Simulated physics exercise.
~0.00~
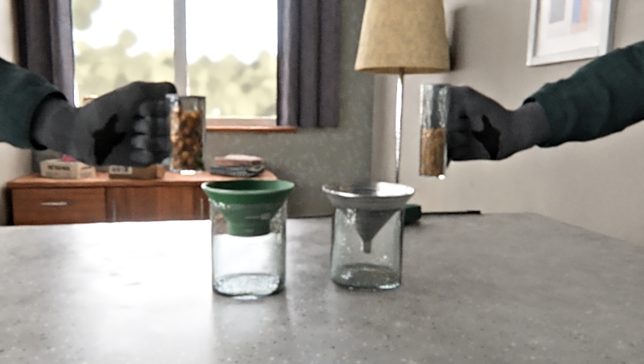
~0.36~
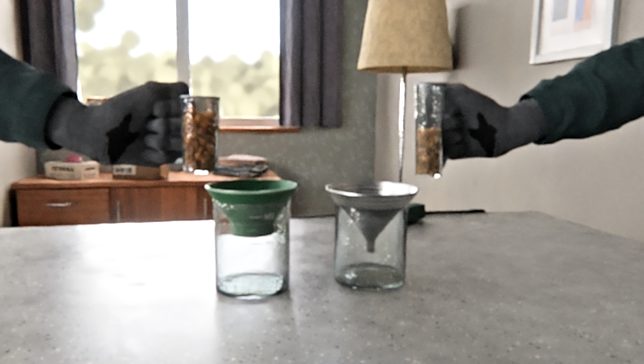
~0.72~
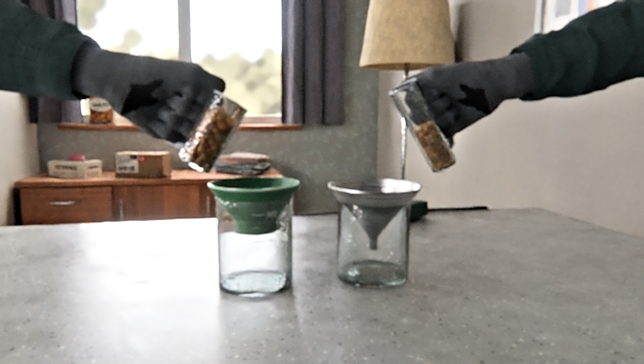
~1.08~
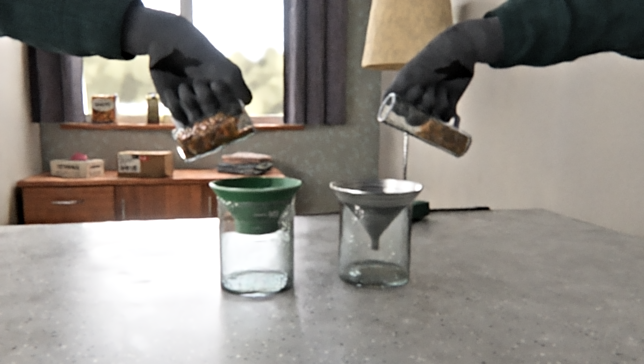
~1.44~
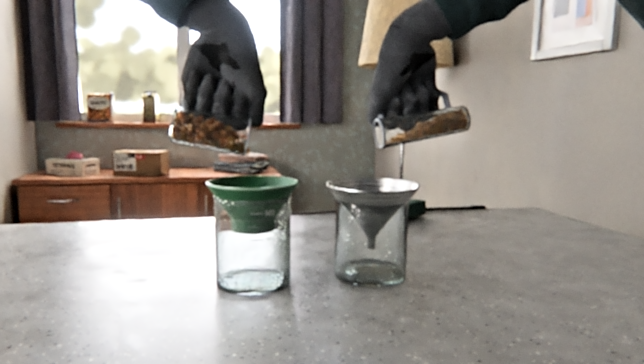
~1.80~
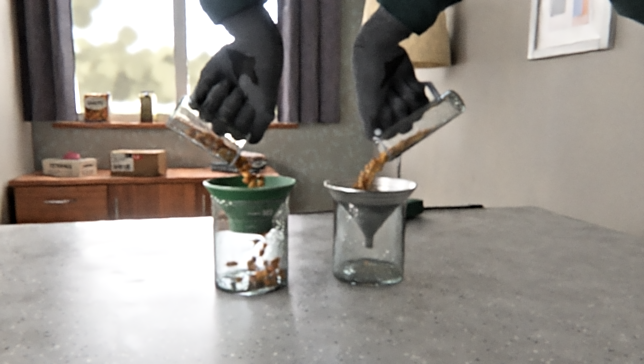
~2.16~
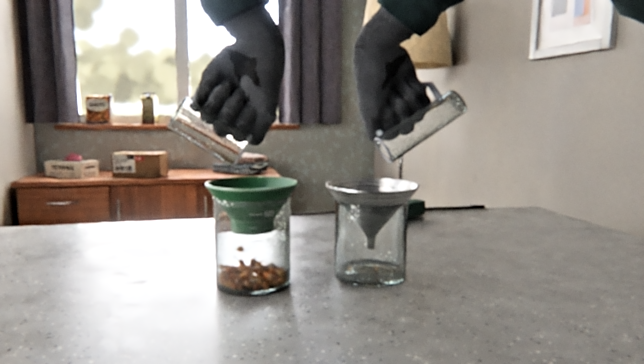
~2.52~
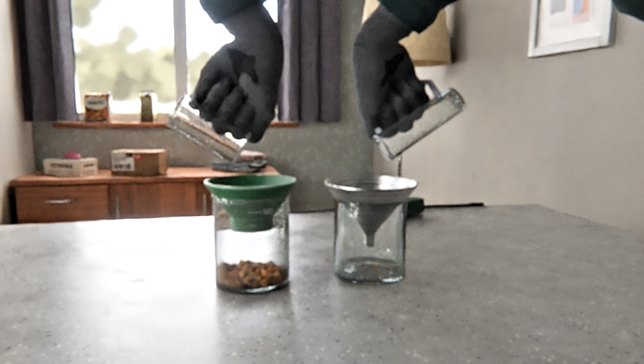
Two dark-gloved hands in green sleeves hold small clear cups of brown bits above a speckled grey table, seen from the front in a room with a curtained window, a wooden cabinet and a lamp. Below stand two glass jars, the left topped by a wide green funnel, the right by a grey one with a narrow spout. The hands tilt the cups inward, then tip them over together, and the contents spill into both funnels. On the left, the brown pieces drop through and settle in the jar. On the right, nearly everything stays jammed in the funnel, leaving that jar almost empty.
